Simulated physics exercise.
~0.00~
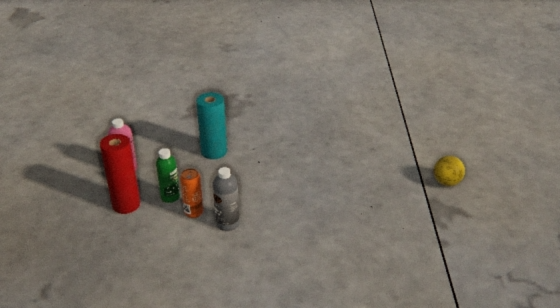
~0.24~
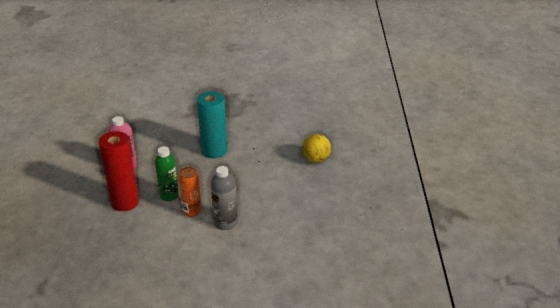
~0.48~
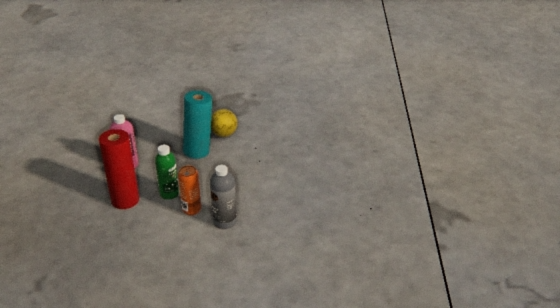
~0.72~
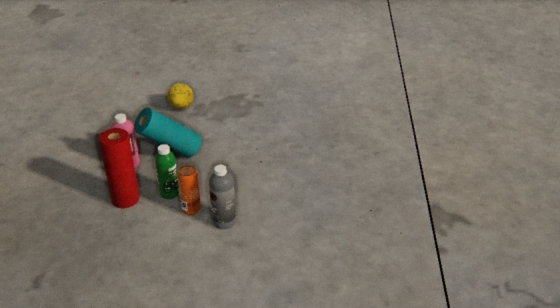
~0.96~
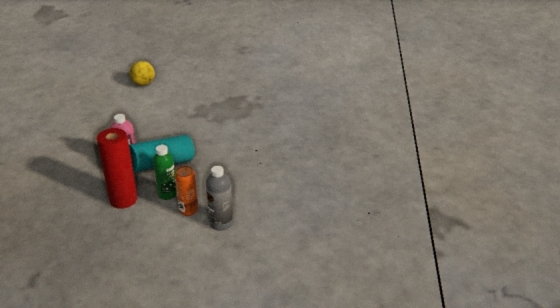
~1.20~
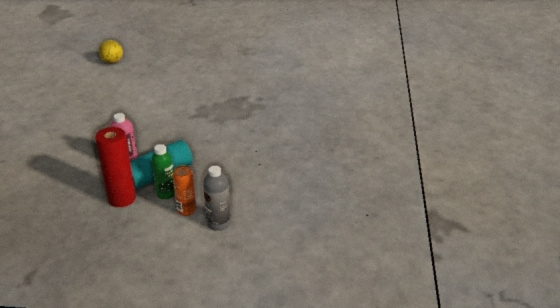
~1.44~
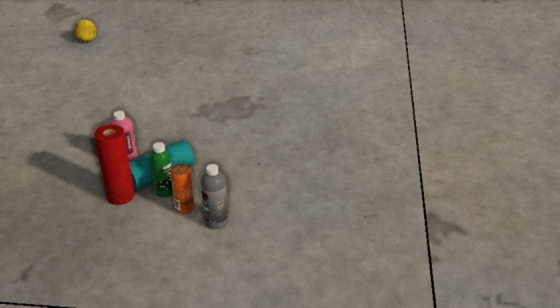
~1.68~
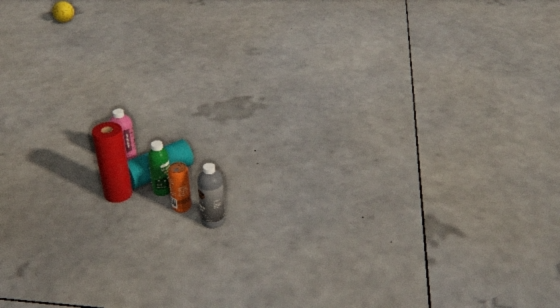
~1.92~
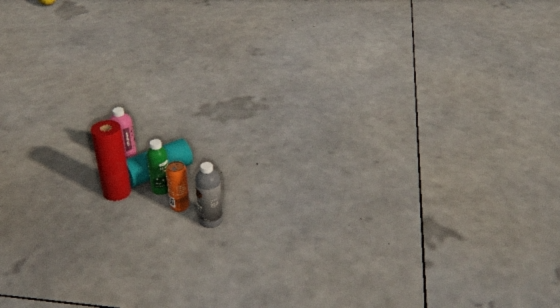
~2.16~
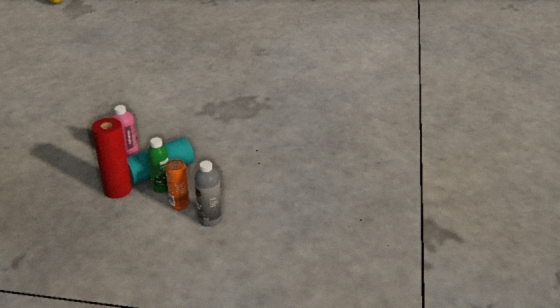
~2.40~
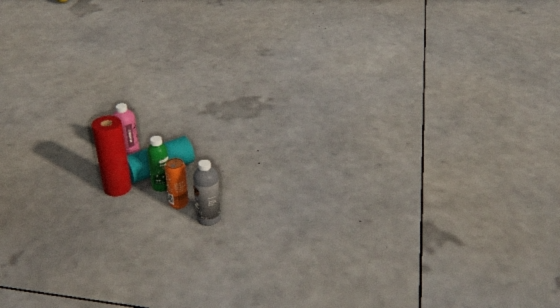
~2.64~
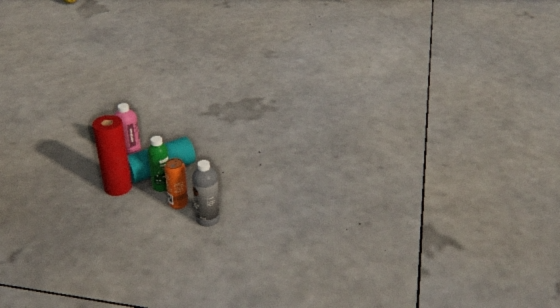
On a grey concrete floor, a red roll and a turquoise roll stand upright among a small cluster of pink, green, grey and orange containers, while a yellow ball approaches from the right. The ball rolls left across the floor and reaches the turquoise roll, which tips over to the left. The ball carries on towards the upper left, rolling away behind the group until it is almost out of view at the top edge. Meanwhile the turquoise roll drops onto its side behind the green bottle. It ends lying there, with the red roll and the four containers still standing.
